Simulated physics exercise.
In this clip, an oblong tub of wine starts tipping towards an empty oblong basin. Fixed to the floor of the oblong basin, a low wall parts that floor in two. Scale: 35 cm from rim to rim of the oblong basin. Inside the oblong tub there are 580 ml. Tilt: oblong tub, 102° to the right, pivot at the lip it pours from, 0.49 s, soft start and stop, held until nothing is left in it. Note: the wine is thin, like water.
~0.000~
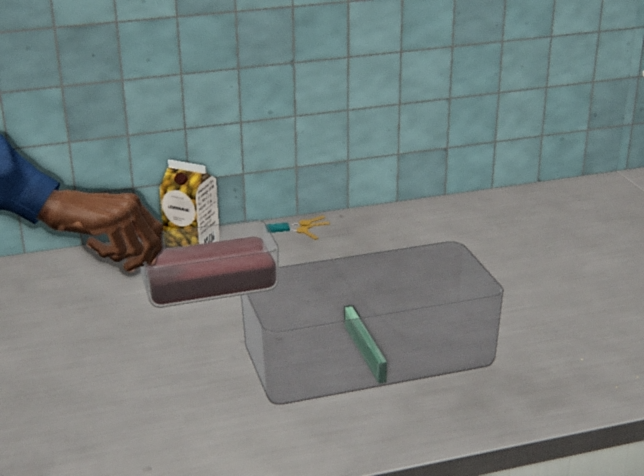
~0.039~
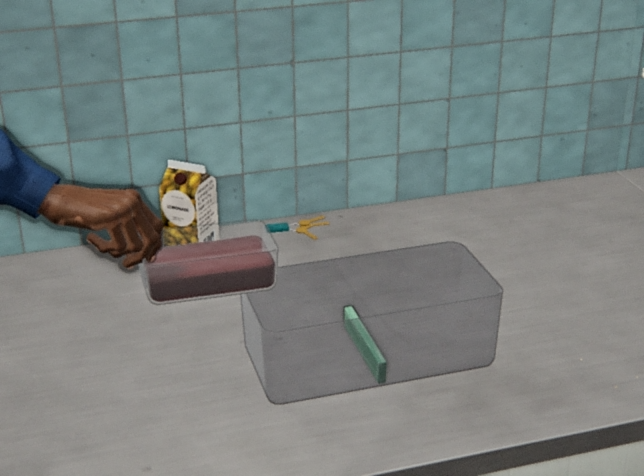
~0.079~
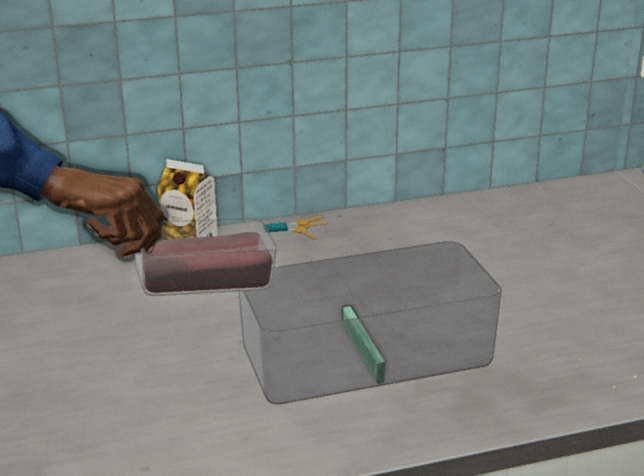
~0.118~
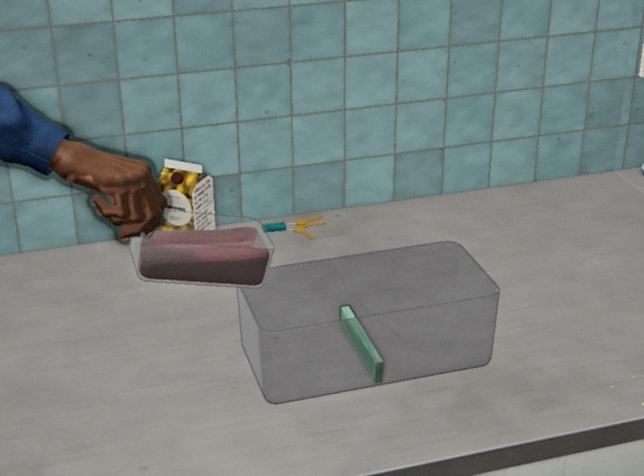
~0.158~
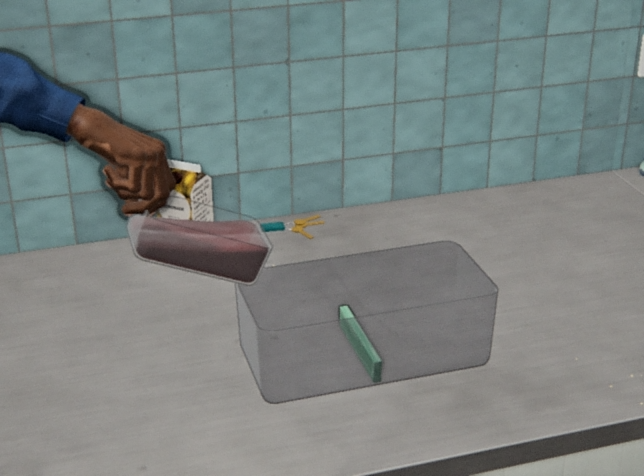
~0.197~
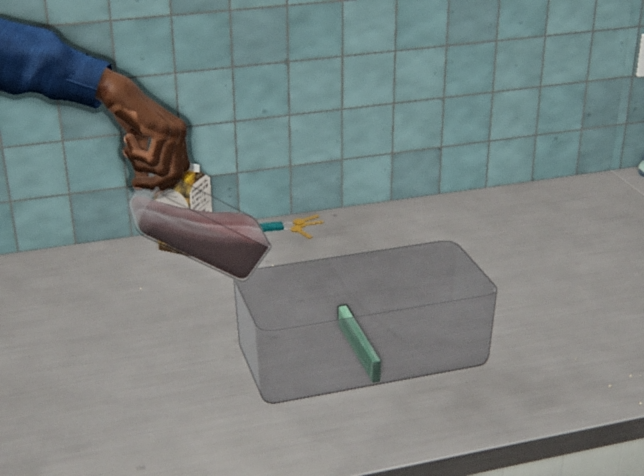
A hand at the left slowly tilted a small clear tub of dark red wine, raising its left end and lowering its right side beside a larger, empty clear basin with a low green wall.
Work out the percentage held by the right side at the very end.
I would put it at 36 per cent.
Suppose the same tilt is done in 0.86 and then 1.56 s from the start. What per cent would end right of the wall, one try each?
The first try gives 25 percent and the second 5 percent.
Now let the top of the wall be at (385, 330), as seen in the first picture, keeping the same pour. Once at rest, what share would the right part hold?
15 per cent.
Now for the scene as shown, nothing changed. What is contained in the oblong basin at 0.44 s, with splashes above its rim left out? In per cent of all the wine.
Around 10%.
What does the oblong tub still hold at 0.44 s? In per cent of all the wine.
Still held: Roughly 26 % of the total.
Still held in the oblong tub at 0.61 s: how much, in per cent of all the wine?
5 in a hundred, give or take.
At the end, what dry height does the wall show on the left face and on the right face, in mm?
Measured: Left around 22 mm, right around 28 mm.
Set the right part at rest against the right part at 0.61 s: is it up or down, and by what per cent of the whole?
Its share decreases, some 10 in a hundred.
Then, 0.44 s in, the tilt is 99° and 27 per cent is still to pour, 10 is left of the wall and 0 right of it.
Then, 0.61 s in, the tilt is 102° and 5 per cent is still to pour, 40 is left of the wall and 45 right of it.
Then, 0.79 s in, the tilt is 102° and 1 per cent is still to pour, 51 is left of the wall and 33 right of it.
Then, 0.99 s in, the tilt is 102° and 0 per cent is still to pour, 58 is left of the wall and 35 right of it.
Finally, 60 per cent lies left of the wall, 36 right of it and 4 outside.
